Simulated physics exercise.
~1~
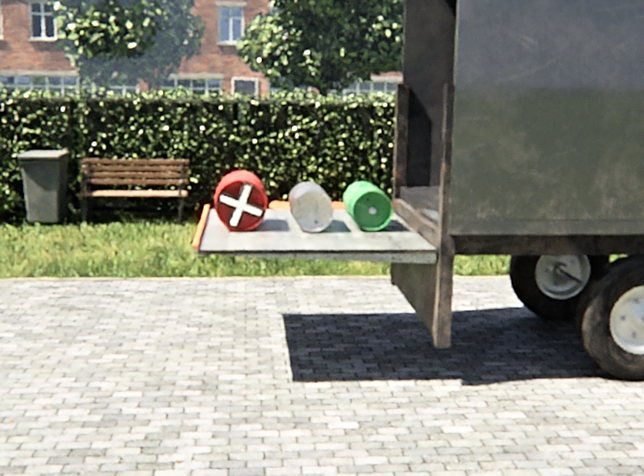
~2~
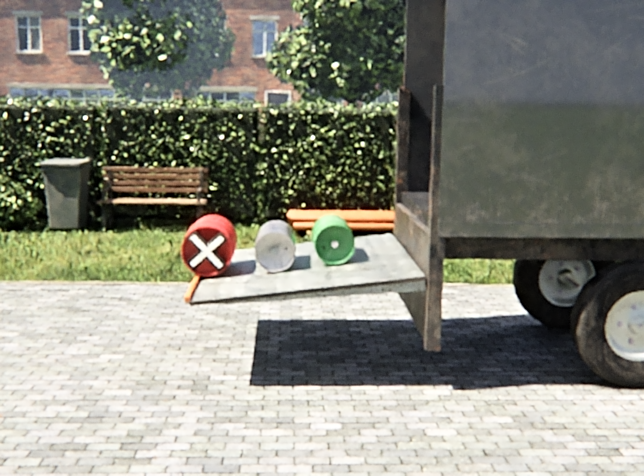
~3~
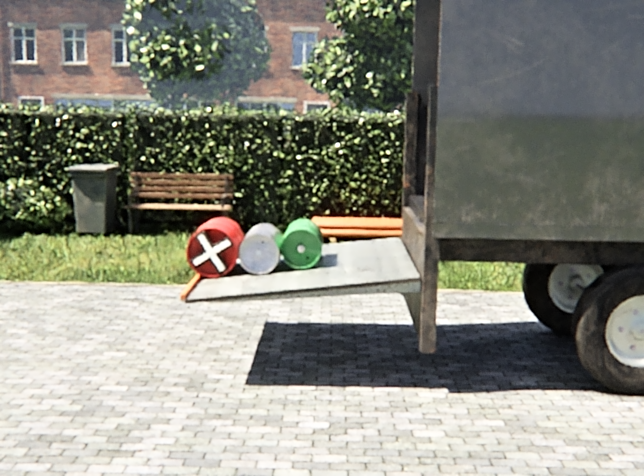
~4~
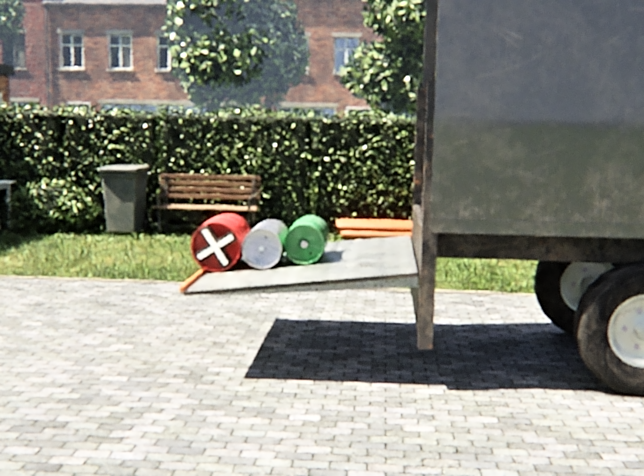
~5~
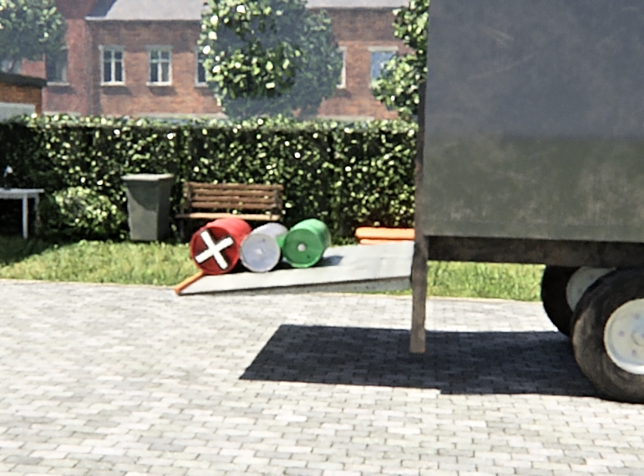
A platform at the back of a parked van body tilts down to the left, and the red, clear and green kegs on it roll toward its orange edge stop. They close up side by side against it and come to rest, all still on the platform.
